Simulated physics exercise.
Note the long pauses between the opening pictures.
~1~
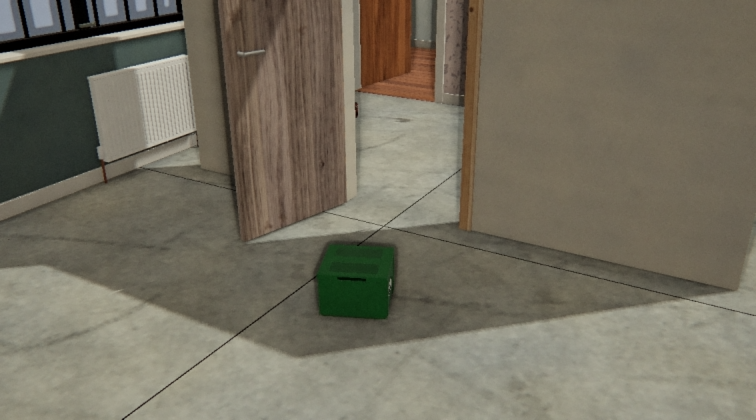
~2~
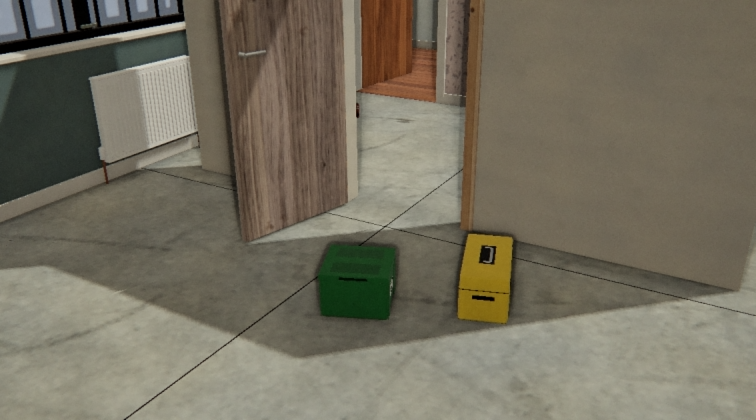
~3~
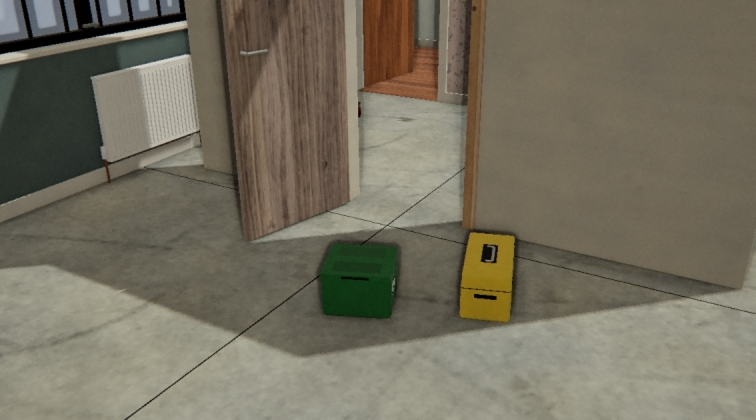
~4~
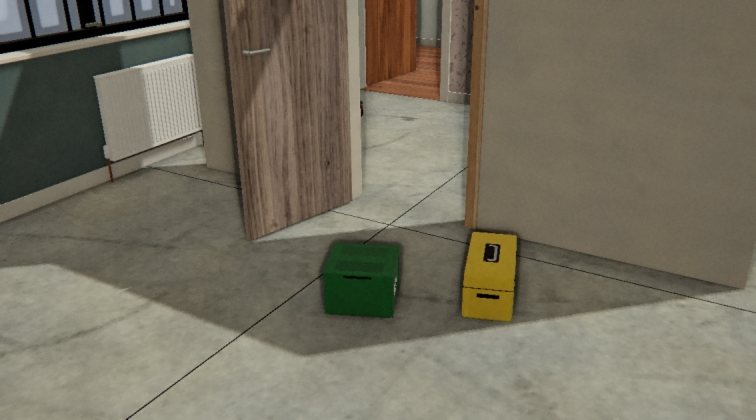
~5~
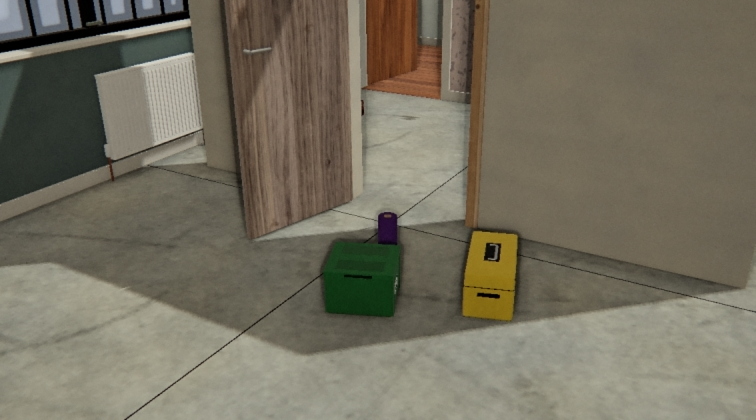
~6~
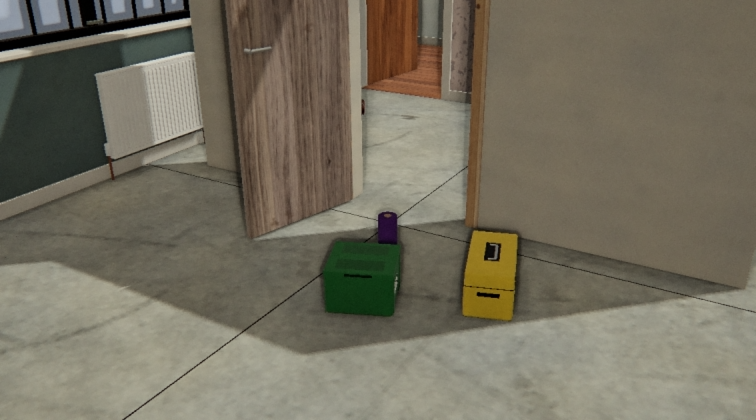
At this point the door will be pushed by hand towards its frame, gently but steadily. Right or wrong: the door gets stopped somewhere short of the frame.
Wrong, it closes properly.
Then, 1.40 s later than the last frame, door at 46°.
Then, 1.80 s later than the last frame, door at 23°; purple roll moved well along near (441, 224).
Then, 2.50 s later than the last frame, door at 0°; purple roll tilted by 5° near (469, 216).
When it is over, door at 0°; moved from the start, purple roll; the other 2 as before. End places, in pixels of the last picture, purple roll near (471, 217).
